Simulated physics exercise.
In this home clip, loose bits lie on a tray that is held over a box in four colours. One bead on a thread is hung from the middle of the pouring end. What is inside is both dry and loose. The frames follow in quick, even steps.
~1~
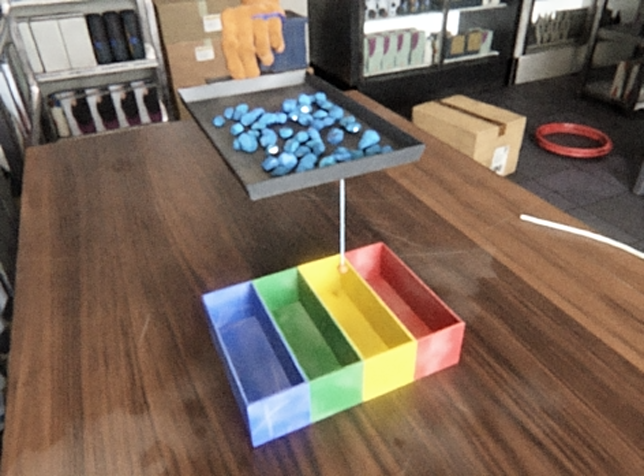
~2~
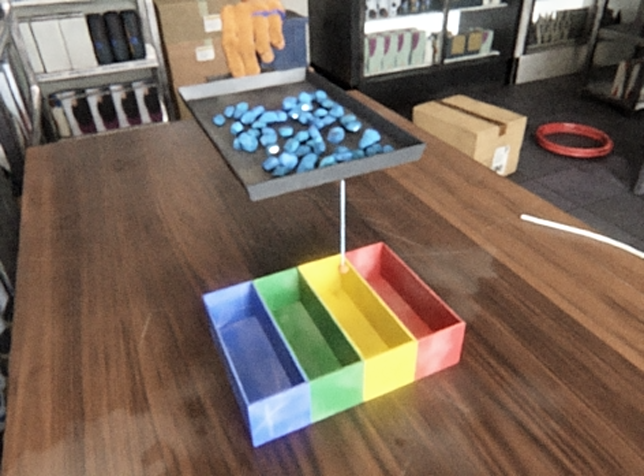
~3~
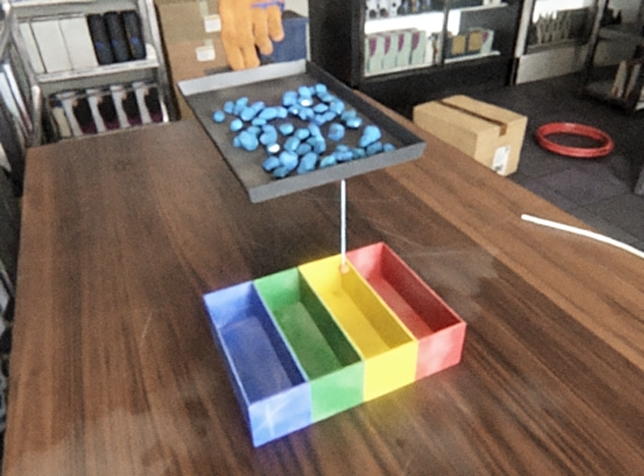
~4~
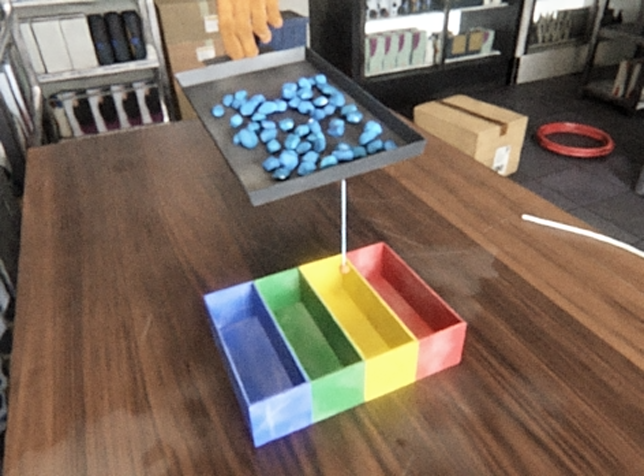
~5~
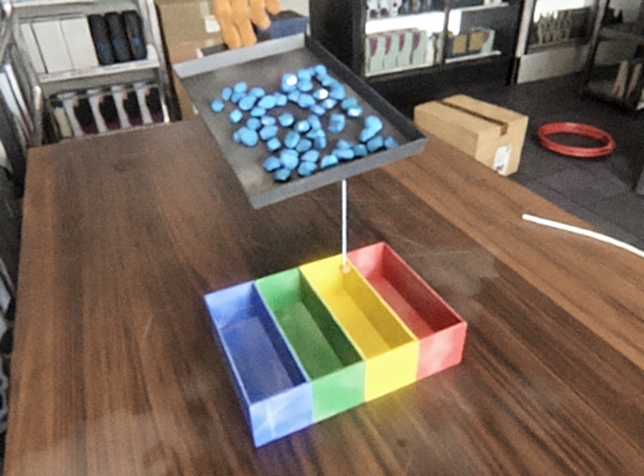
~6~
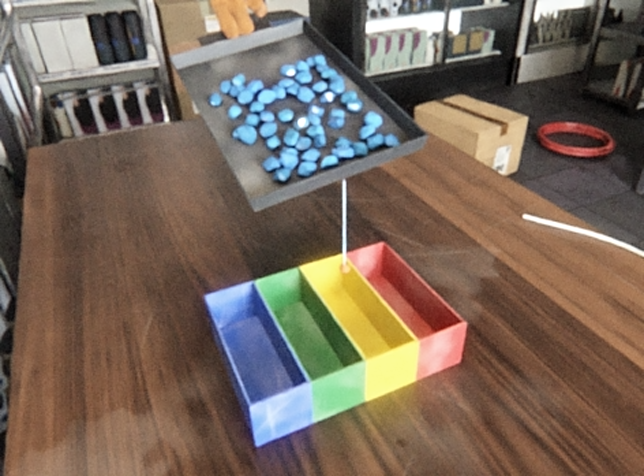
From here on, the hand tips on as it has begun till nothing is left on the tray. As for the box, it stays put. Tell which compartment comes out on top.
It is green that comes out on top.
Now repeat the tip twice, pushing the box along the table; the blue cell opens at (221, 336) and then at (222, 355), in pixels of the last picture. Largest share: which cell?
The cell in green; that green cell.
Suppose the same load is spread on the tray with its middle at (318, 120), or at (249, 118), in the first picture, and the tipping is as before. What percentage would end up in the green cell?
You'd get about 70 per cent first and about 50 per cent second.
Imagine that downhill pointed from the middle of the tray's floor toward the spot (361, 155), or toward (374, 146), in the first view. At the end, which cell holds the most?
First: That red cell, second: The red cell.
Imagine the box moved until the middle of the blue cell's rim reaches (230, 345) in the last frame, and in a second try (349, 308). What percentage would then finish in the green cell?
You'd get near 70 per cent and afterwards near 0 per cent.
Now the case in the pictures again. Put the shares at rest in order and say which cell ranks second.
The cell in blue.
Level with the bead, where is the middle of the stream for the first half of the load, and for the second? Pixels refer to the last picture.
Half one: (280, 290), half two: (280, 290).
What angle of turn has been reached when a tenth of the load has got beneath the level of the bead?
Angle: Approx. 80 degrees.
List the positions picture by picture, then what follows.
The first picture shows corners of the pouring end at (250, 182) and (420, 143), level; middle of the load at (286, 133), aquarium stones; bead on its thread at (342, 268); blue cell at (280, 410); green cell at (337, 388); yellow cell at (389, 367); red cell at (438, 348).
The second picture shows corners of the pouring end at (250, 183) and (421, 143), level; middle of the load at (286, 132).
The third picture shows corners of the pouring end at (251, 186) and (421, 141), tipped barely, lowest at the left corner; middle of the load at (286, 129).
The fourth picture shows corners of the pouring end at (251, 189) and (422, 139), tipped a little, lowest at the left corner; middle of the load at (286, 125).
The fifth picture shows corners of the pouring end at (252, 193) and (423, 136), tipped a little, lowest at the left corner; middle of the load at (286, 121).
The sixth picture shows corners of the pouring end at (252, 197) and (423, 134), tipped a little, lowest at the left corner; middle of the load at (285, 116), a stray few on the move; blue cell at (282, 410); green cell at (339, 388); yellow cell at (392, 367); red cell at (440, 348).
Soon after the last picture, tray tipped steeply; nearly all on the tray; a stray few falling or outside the box.
A little later, tray tipped right over; about half on the tray; a small part in the green cell; a small part in the blue cell; about a quarter falling or outside the box.
Later still, tray tipped past a quarter turn; about two thirds in the green cell; about a third in the blue cell; a small part in the yellow cell.
At rest, tray tipped past a quarter turn; about two thirds in the green cell; about a third in the blue cell; a small part in the yellow cell; none in the red cell.
